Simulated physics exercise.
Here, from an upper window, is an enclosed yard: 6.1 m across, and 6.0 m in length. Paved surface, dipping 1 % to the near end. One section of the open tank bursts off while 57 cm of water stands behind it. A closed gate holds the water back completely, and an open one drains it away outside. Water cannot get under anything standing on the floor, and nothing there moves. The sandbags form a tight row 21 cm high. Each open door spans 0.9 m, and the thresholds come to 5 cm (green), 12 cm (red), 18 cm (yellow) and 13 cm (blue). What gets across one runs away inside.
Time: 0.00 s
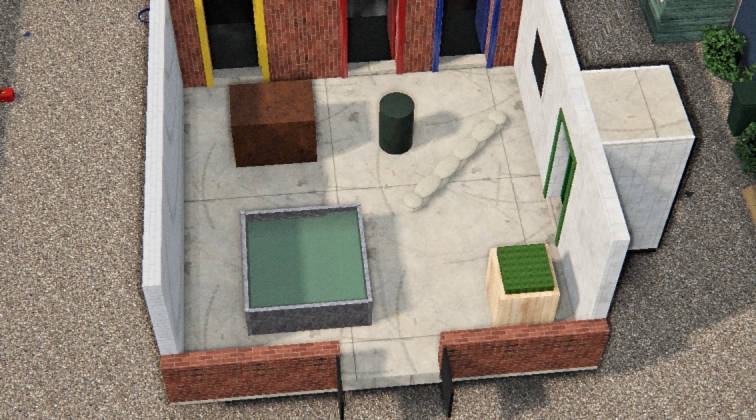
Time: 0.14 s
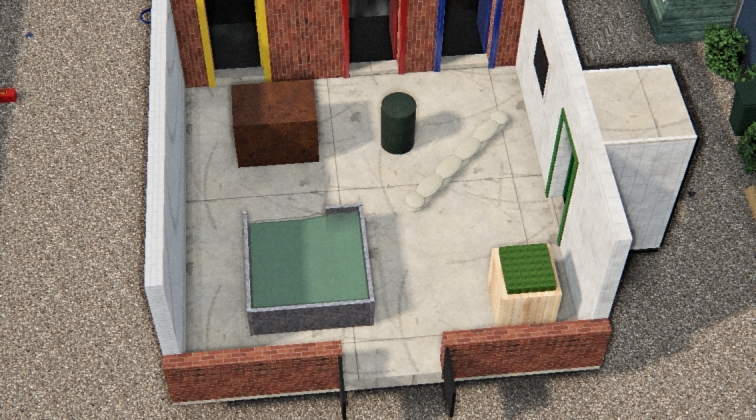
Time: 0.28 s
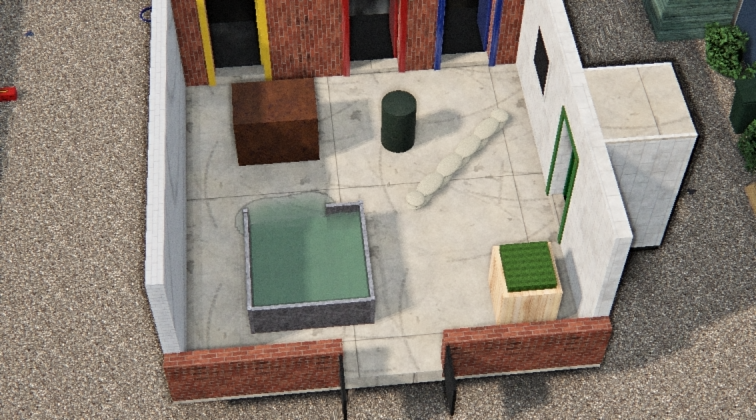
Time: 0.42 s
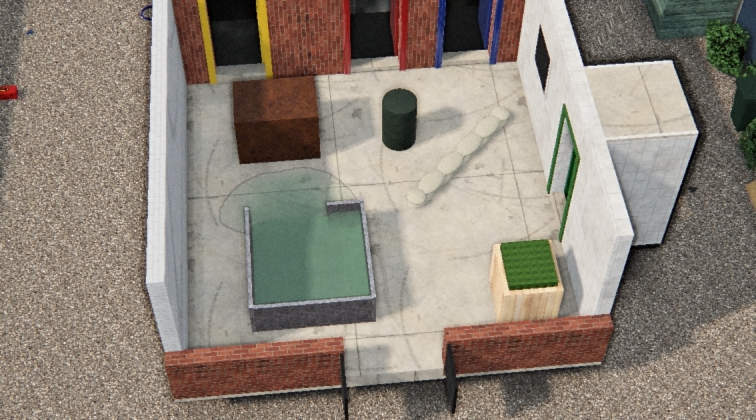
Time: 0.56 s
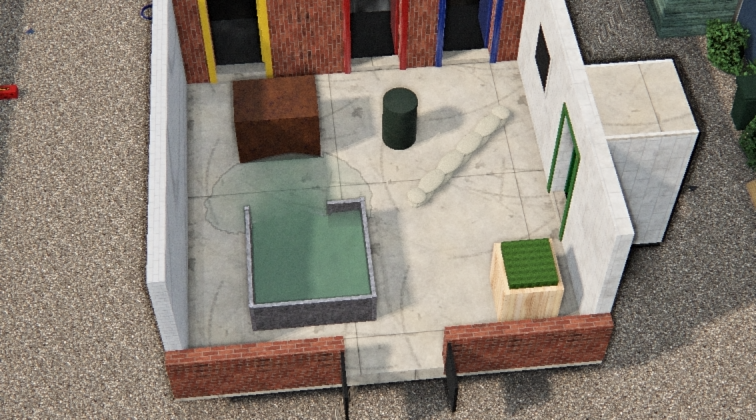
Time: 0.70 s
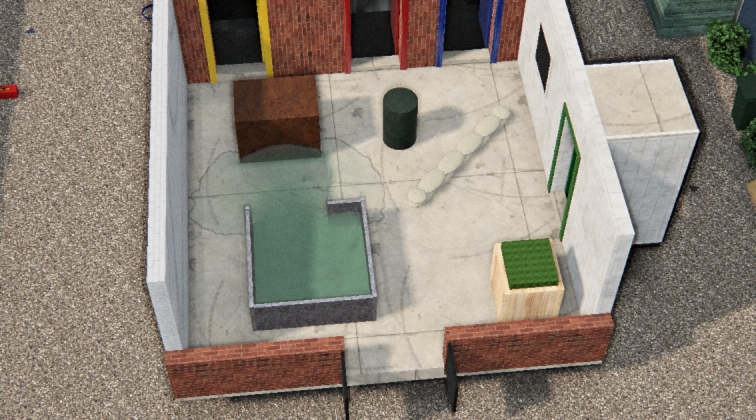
Greenish water pouring through a gap in the far side of a grey open tank, spreading across a walled yard towards a brown block.
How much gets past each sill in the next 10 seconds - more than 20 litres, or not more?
In the end green door: Falls short; red door: Falls short; yellow door: Falls short; blue door: Falls short.
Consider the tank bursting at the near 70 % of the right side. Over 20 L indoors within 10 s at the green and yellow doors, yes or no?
Compared with that limit, green goes higher while yellow falls short.
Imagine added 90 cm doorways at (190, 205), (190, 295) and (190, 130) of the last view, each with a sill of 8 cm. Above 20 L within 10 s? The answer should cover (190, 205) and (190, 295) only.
In turn: Above, under.
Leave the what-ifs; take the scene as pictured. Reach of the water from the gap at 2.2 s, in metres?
I'd put it close to 4.4 m.
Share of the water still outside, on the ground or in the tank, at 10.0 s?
Some 96 in a hundred.
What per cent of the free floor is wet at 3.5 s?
Around 55 per cent.
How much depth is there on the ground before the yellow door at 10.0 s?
4.0 cm.
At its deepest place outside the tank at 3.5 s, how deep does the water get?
About 20 cm.
After 1.4 s water covers 20 % of the floor and is deepest (38 cm) near (284, 173); green door not reached, red door not reached, yellow door not reached, blue door not reached.
After 2.2 s water covers 30 % of the floor and is deepest (32 cm) near (189, 180); green door not reached, red door 8 cm at the sill, 0 L in, yellow door 8 cm at the sill, 0 L in, blue door not reached.
After 3.5 s water covers 55 % of the floor and is deepest (20 cm) near (188, 95); green door not reached, red door 9 cm at the sill, 0 L in, yellow door 16 cm at the sill, 1 L in, blue door 3 cm at the sill, 0 L in.
After 6.0 s water covers 75 % of the floor and is deepest (17 cm) near (519, 101); green door not reached, red door 4 cm at the sill, 0 L in, yellow door 9 cm at the sill, 1 L in, blue door 7 cm at the sill, 0 L in.
After 10.0 s water covers 90 % of the floor and is deepest (11 cm) near (458, 144); green door 1 cm at the sill, 0 L in, red door 6 cm at the sill, 0 L in, yellow door 4 cm at the sill, 1 L in, blue door 8 cm at the sill, 0 L in.
